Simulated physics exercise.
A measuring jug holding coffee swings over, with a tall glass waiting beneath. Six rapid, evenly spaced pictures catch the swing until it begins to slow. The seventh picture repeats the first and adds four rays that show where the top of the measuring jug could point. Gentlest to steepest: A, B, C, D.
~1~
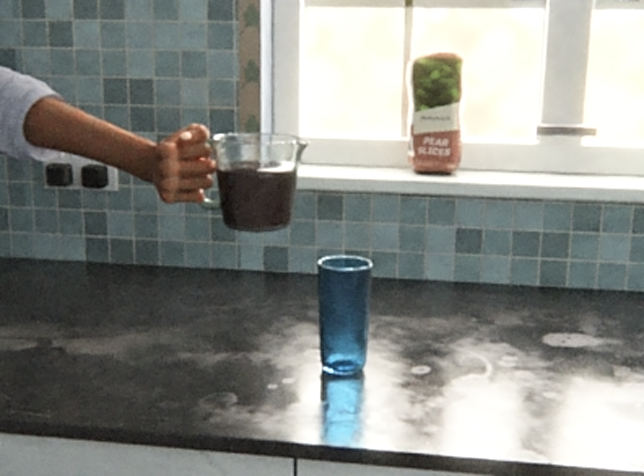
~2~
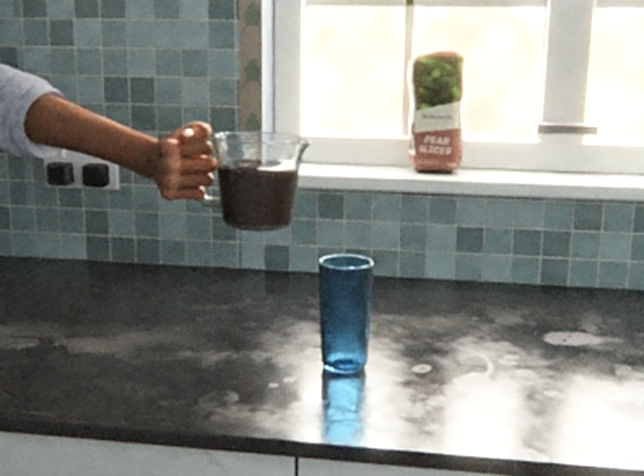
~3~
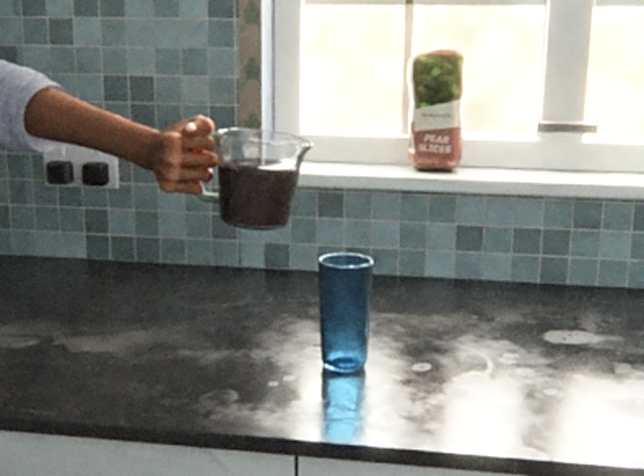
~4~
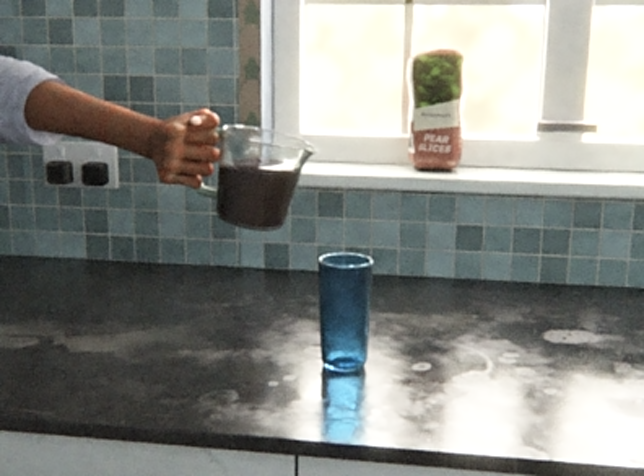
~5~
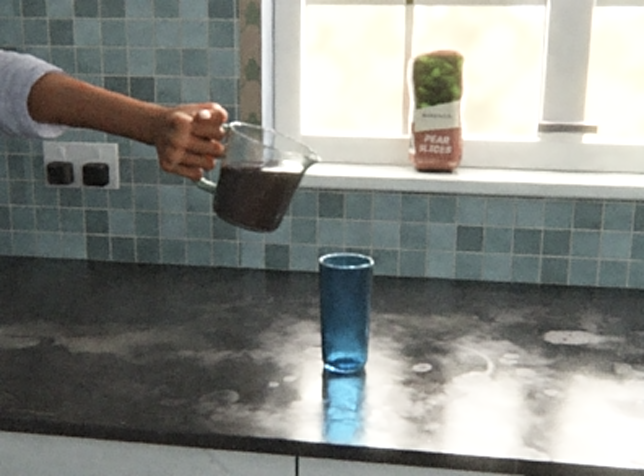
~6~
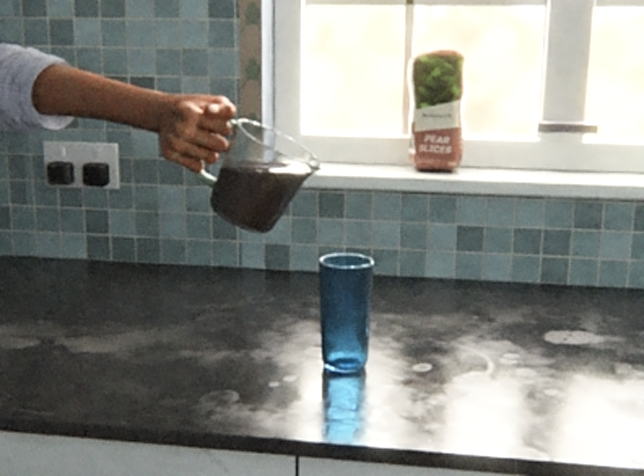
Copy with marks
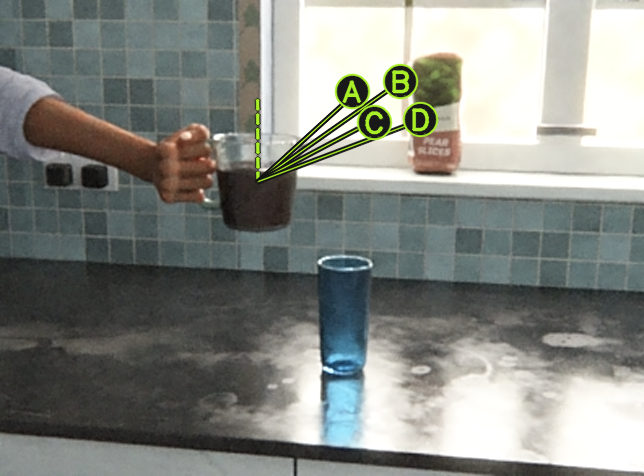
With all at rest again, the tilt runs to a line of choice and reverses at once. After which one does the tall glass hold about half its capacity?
C.
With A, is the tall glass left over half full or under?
Under half.
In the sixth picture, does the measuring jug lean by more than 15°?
Yes.
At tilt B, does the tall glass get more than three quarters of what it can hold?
No, less.
In lime, A at (341, 105); B at (387, 91); C at (357, 128); D at (405, 126).
With A, the tall glass ends with about 20 % of what it can hold.
With B, the tall glass ends with about 33 % of what it can hold.
With C, the tall glass ends with about 50 % of what it can hold.
With D, the tall glass ends with about 69 % of what it can hold.
